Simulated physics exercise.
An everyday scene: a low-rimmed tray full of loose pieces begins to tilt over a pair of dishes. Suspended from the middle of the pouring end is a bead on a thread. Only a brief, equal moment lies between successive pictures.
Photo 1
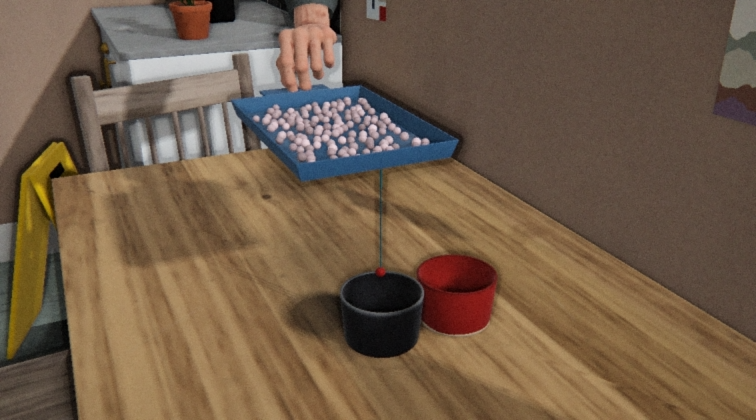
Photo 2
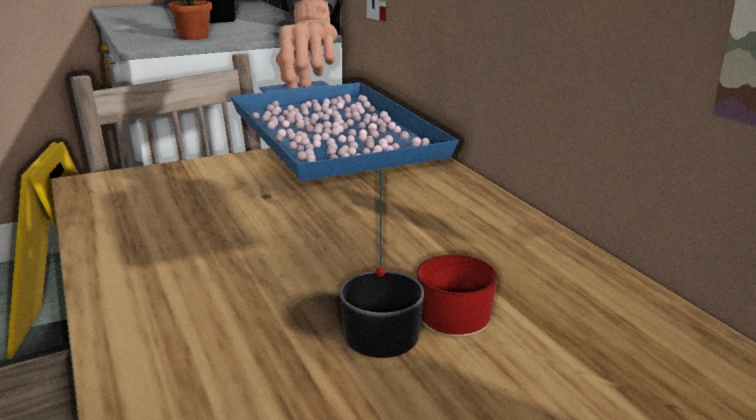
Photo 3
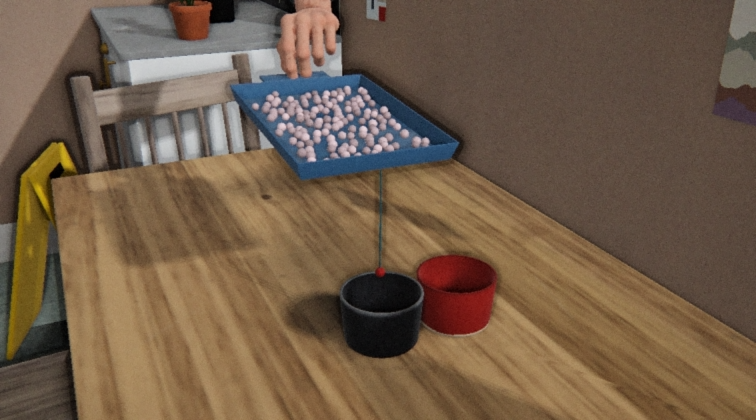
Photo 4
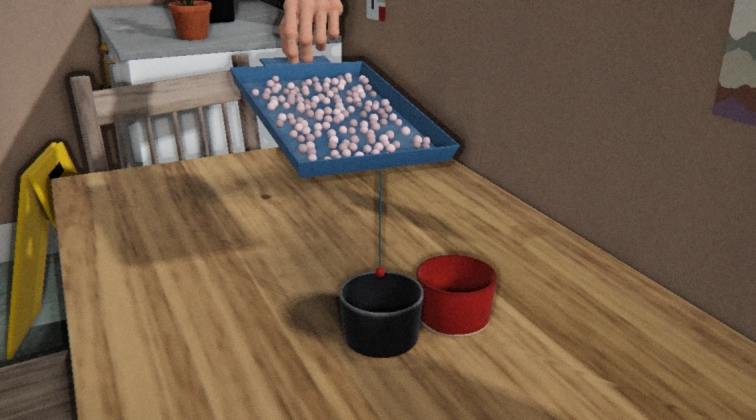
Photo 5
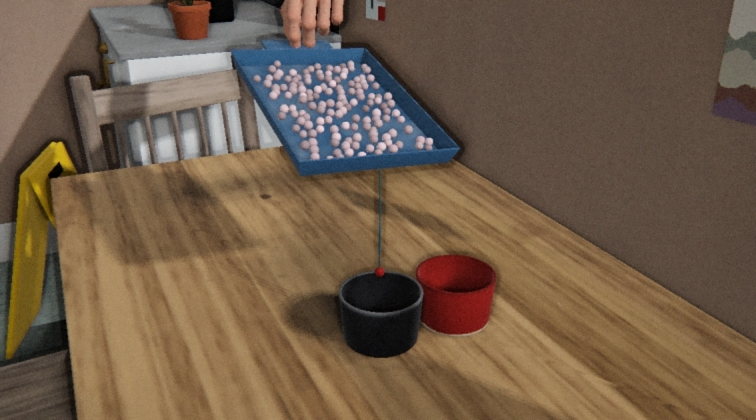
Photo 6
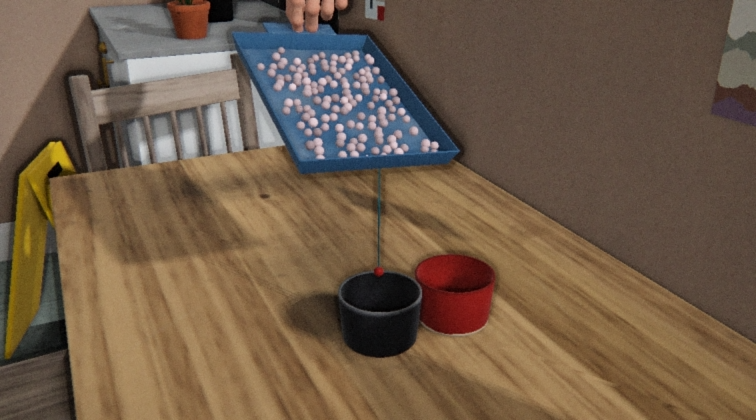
The video shows a hand behind a blue tray of pale pink sugar pearls above a black dish and a red dish; the tray's far end rises, tilting it toward the viewer, and the pearls begin shifting.
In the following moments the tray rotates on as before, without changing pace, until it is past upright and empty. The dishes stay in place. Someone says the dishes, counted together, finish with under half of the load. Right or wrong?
Wrong, they hold over half.
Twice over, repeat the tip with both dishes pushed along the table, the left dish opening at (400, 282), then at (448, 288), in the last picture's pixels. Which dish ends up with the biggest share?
Trial one goes to the right of the two, trial two to the left of the two.
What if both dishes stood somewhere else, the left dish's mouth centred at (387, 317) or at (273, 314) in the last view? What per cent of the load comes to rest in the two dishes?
First placement: 80 per cent; second placement: 0 per cent.
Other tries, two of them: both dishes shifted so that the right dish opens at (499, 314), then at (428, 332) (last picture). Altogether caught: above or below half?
Result, first place: Not as much as half; second place: Not as much as half.
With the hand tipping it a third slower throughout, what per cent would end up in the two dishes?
I'd expect near 80 per cent.
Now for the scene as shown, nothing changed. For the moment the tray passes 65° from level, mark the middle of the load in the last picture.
Somewhere about (428, 166).
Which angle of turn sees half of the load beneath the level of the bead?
That would be about 85 degrees from level.
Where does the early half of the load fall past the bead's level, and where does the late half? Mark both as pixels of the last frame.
It passes near (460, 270) first and then near (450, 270).
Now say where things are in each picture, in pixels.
The first picture shows corners of the pouring end near (301, 162) and (451, 139), level; middle of the load near (336, 128), sugar pearls; left dish near (400, 331); right dish near (477, 311); bead on its thread near (380, 272).
The second picture shows corners of the pouring end near (301, 162) and (451, 140), level; middle of the load near (336, 126).
The third picture shows corners of the pouring end near (302, 161) and (452, 142), tipped barely, lowest at the right corner; middle of the load near (336, 121).
The fourth picture shows corners of the pouring end near (303, 160) and (452, 144), tipped a little, lowest at the right corner; middle of the load near (337, 113).
The fifth picture shows corners of the pouring end near (303, 158) and (453, 146), tipped a little, lowest at the right corner; middle of the load near (339, 105), a little on the move.
The sixth picture shows corners of the pouring end near (304, 157) and (453, 148), tipped clearly, lowest at the right corner; middle of the load near (344, 101), the whole lot on the move; left dish near (398, 331); right dish near (475, 310).
Shortly afterwards, tray tipped steeply; near two thirds on the tray; a little in the right dish; a little outside both; near a quarter in the air.
Next, tray tipped past a quarter turn; only a few on the tray; only a few in the left dish; near half in the right dish; near a third outside both; a little in the air.
Some moments later, tray tipped past a quarter turn; only a few in the left dish; near two thirds in the right dish; near a third outside both.
In the end, tray tipped past a quarter turn; only a few in the left dish; near two thirds in the right dish; near a third outside both.
